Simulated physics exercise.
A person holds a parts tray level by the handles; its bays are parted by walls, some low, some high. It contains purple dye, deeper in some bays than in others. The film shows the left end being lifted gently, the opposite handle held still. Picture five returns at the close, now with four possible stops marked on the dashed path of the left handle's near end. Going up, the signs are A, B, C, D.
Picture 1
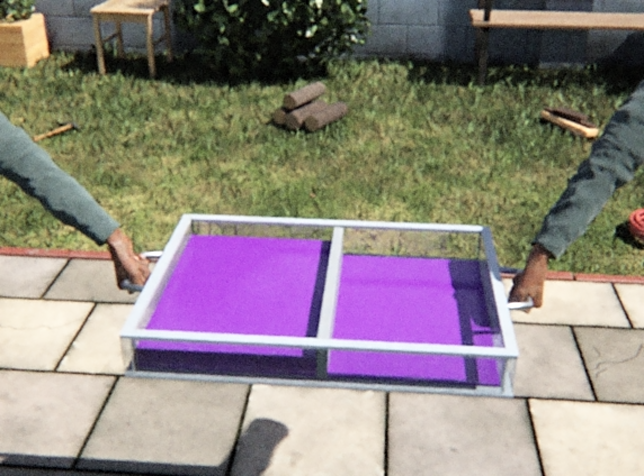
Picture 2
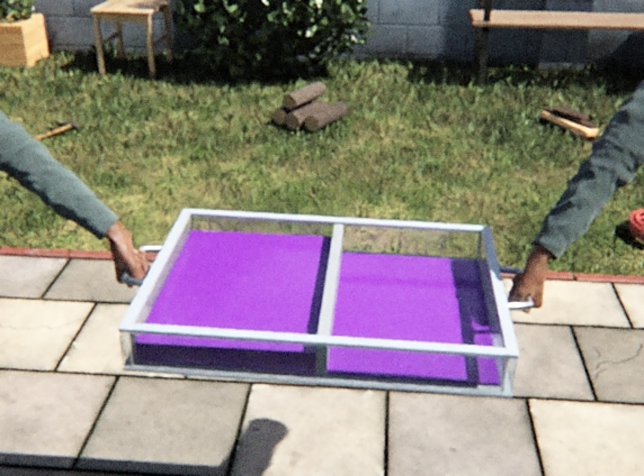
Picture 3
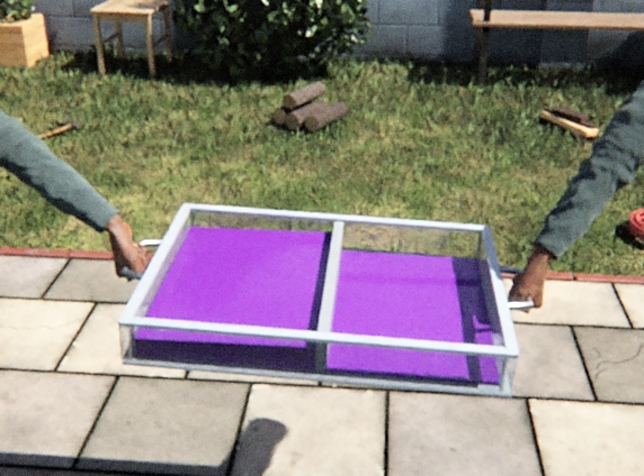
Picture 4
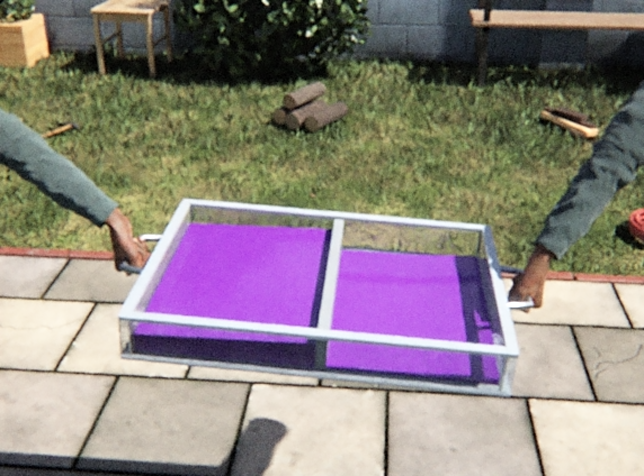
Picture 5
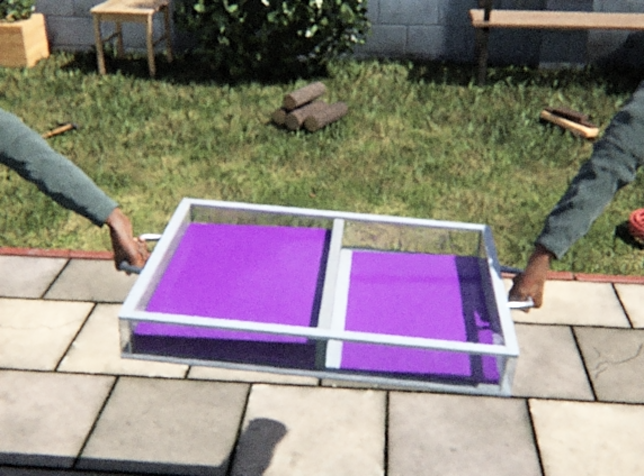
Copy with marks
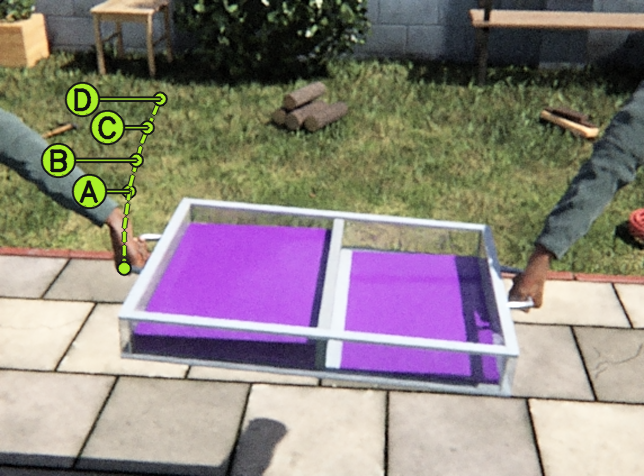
On a backyard patio, two hands holding a clear tray of purple liquid by its handles, slightly raising the left side.
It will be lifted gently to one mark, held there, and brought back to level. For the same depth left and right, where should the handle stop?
Take B.
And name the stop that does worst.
D it is.
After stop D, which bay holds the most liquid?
That is the right bay.
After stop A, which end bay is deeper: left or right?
The left end bay.
In lime, A at (129, 191); B at (136, 160); C at (147, 127); D at (160, 99).
For stop A, the left end bay stands much deeper than the other; nothing spills.
For stop B, the two end bays stand about equally deep; nothing spills.
For stop C, the right end bay stands a little deeper than the other; about 10 % goes over the rim.
For stop D, the right end bay stands a little deeper than the other; about 26 % goes over the rim.
